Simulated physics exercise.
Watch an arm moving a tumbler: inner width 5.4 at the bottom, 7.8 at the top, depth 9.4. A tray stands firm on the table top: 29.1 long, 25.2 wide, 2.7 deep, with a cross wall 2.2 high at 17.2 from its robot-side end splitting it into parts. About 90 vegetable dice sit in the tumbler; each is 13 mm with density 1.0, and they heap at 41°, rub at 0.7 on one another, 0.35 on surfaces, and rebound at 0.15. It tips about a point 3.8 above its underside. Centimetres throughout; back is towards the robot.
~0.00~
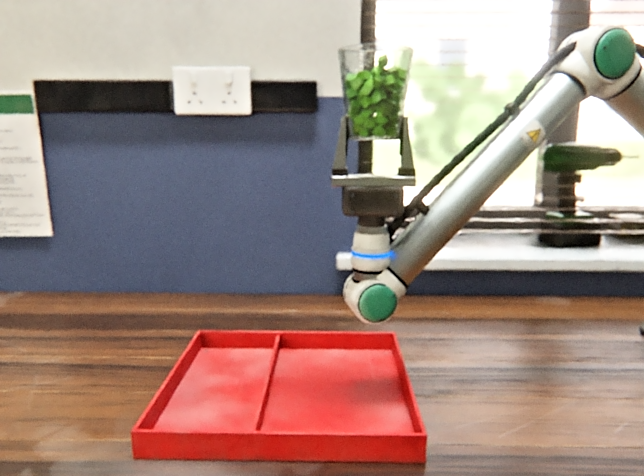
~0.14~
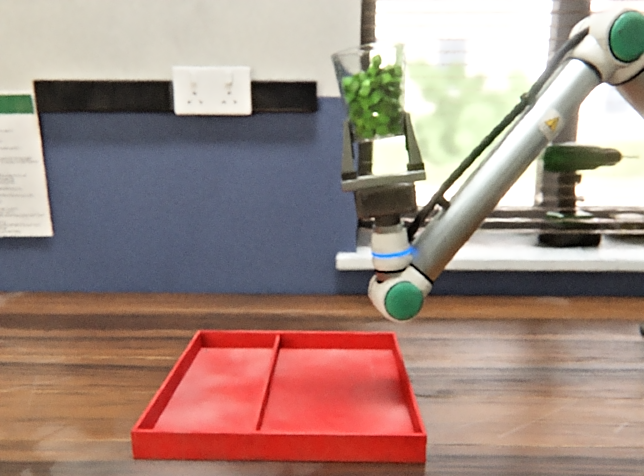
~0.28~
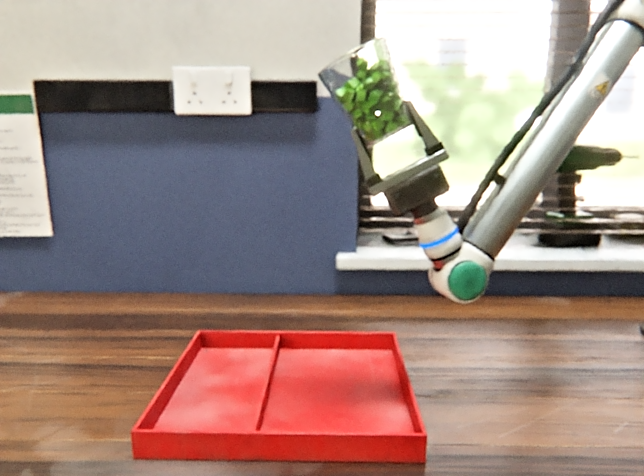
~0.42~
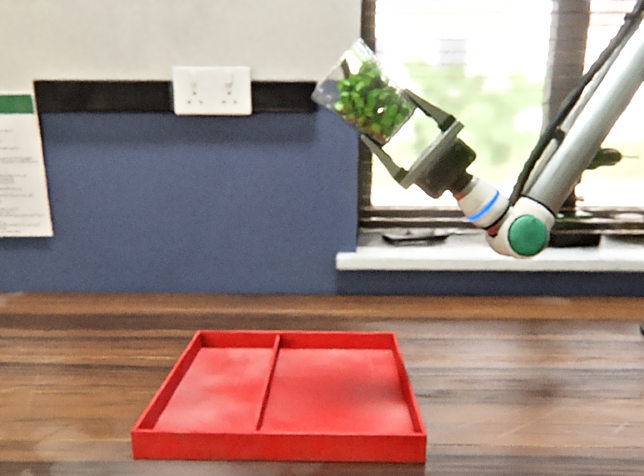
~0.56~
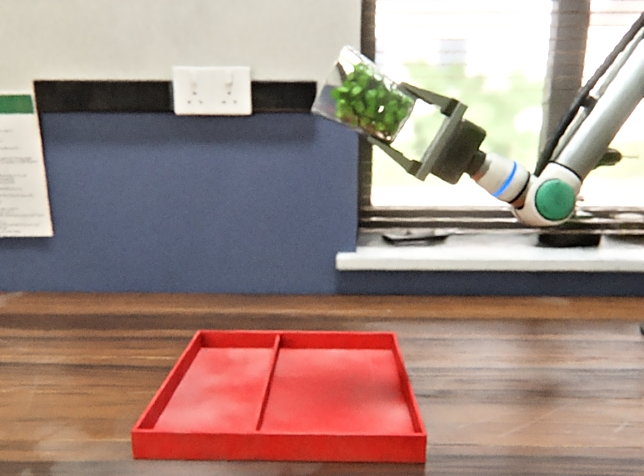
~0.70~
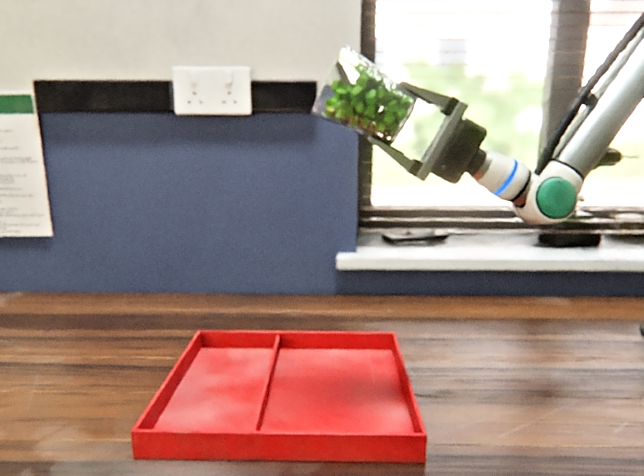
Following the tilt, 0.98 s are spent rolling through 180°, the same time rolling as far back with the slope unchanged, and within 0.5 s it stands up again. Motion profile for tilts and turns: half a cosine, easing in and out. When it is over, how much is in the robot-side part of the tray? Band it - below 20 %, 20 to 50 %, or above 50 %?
My answer is below 20 %.
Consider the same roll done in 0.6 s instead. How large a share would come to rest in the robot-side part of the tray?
It would then come to about 0 per cent.
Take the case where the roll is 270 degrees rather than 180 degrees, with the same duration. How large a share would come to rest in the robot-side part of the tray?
Around 0 %.
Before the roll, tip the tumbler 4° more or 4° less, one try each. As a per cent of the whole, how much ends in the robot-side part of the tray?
Estimates: Close to 0 % and 0 %.
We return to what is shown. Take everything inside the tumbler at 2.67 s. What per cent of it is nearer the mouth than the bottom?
I'd put it at some 45 per cent.
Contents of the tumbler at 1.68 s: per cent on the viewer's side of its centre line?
Front-half share of contents: Approx. 60 per cent.
After 1.68 s, tipped 62°, highest piece 39 above the table; 87 in the tumbler.
After 2.67 s, tipped 62°, highest piece 39 above the table; 87 in the tumbler.
After 3.36 s, upright, highest piece 41 above the table; 87 in the tumbler.
After 4.06 s, upright, highest piece 41 above the table; 87 in the tumbler.
In the end, 87 in the tumbler. That is 0 % in the robot-side part of the tray.
